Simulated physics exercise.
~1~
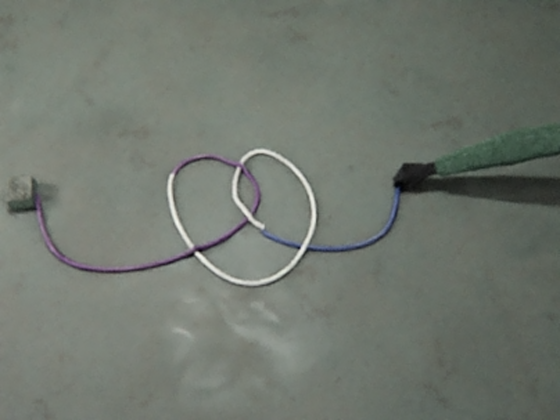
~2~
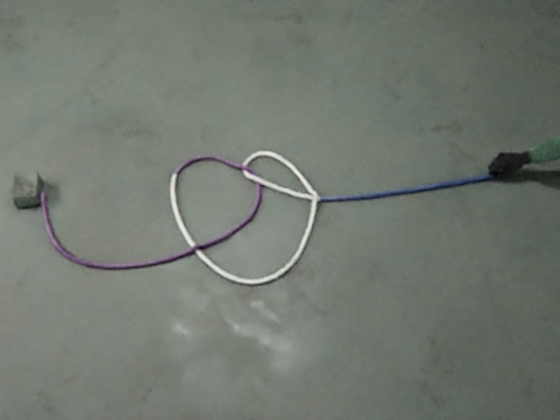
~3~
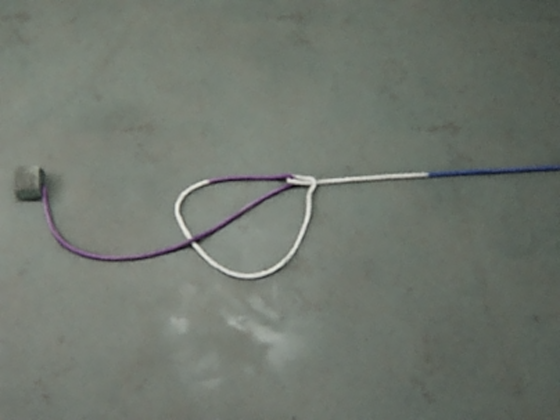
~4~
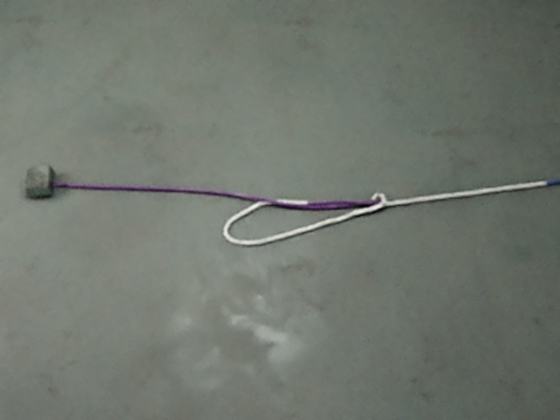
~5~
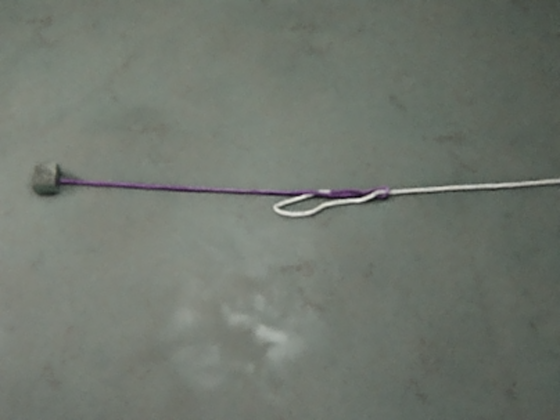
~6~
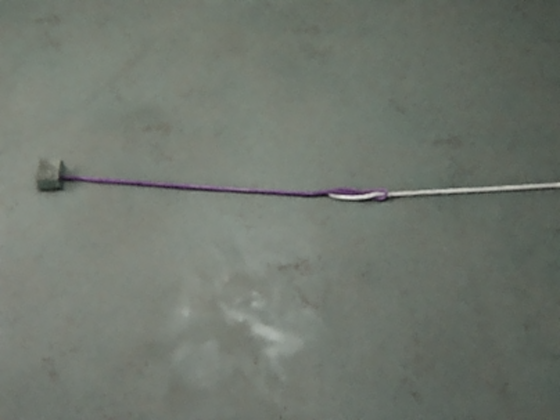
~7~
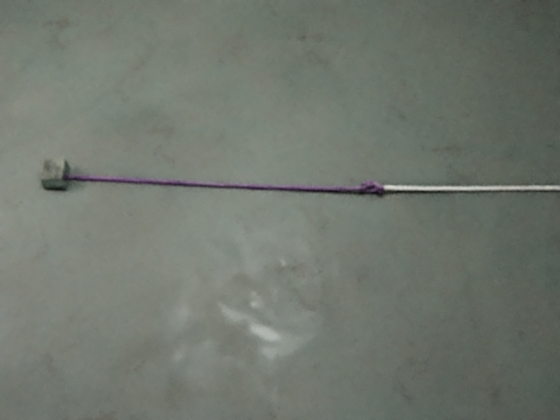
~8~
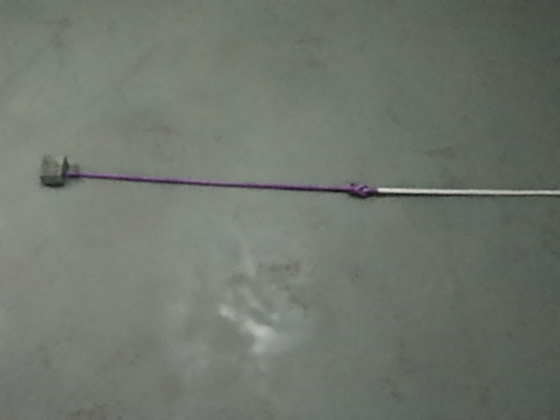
A green-sleeved arm pulling the right end of a looped purple, white and blue rope rightward, its loops shrinking into a tight knot.
